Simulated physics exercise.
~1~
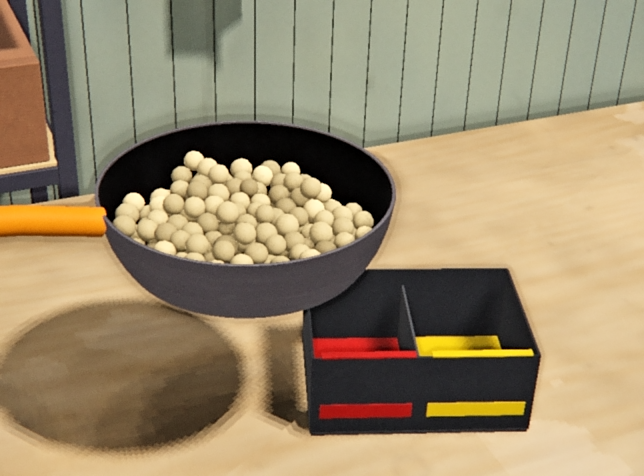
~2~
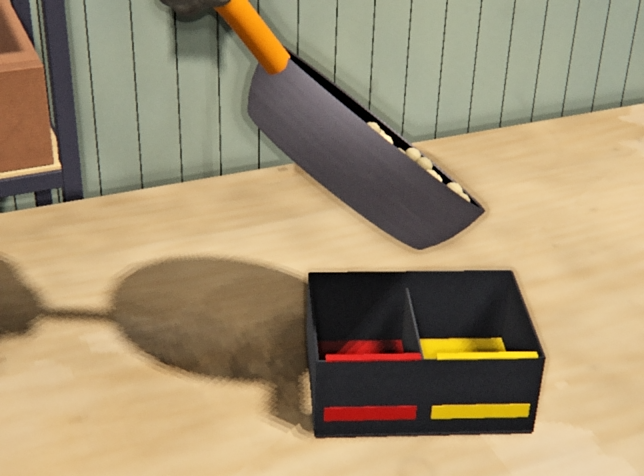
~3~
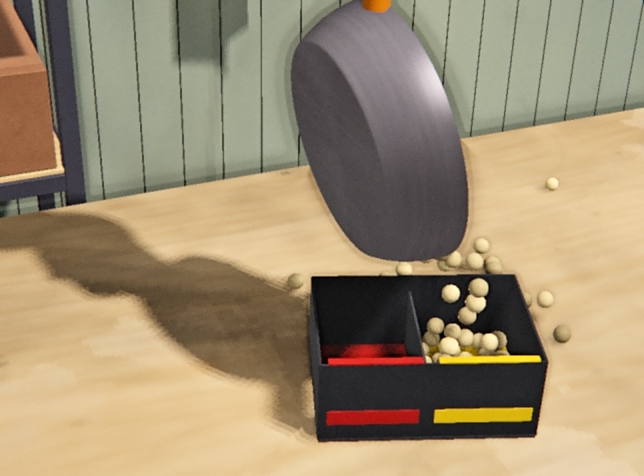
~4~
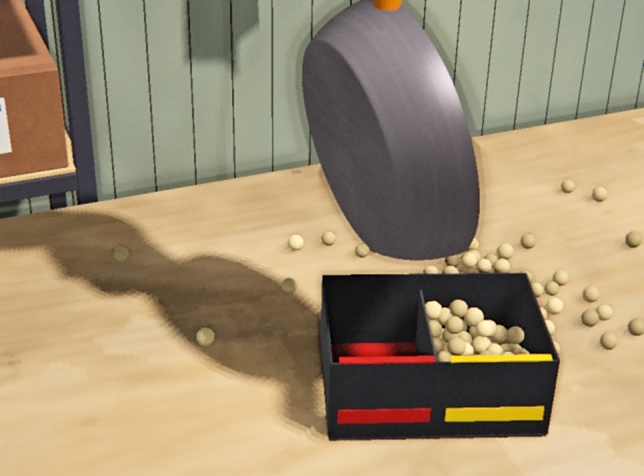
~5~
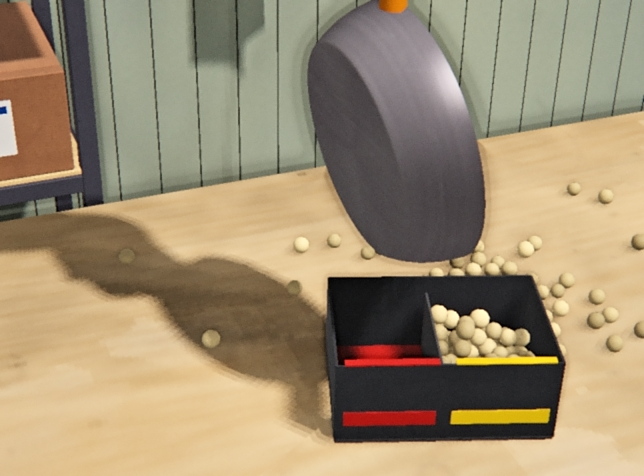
We see a dark pan of small, pale round nuts rise, move right and tip steeply over a two-part black tin, spilling them into the yellow section and across the table, while the red section ends with none visible and the pan stays tilted.
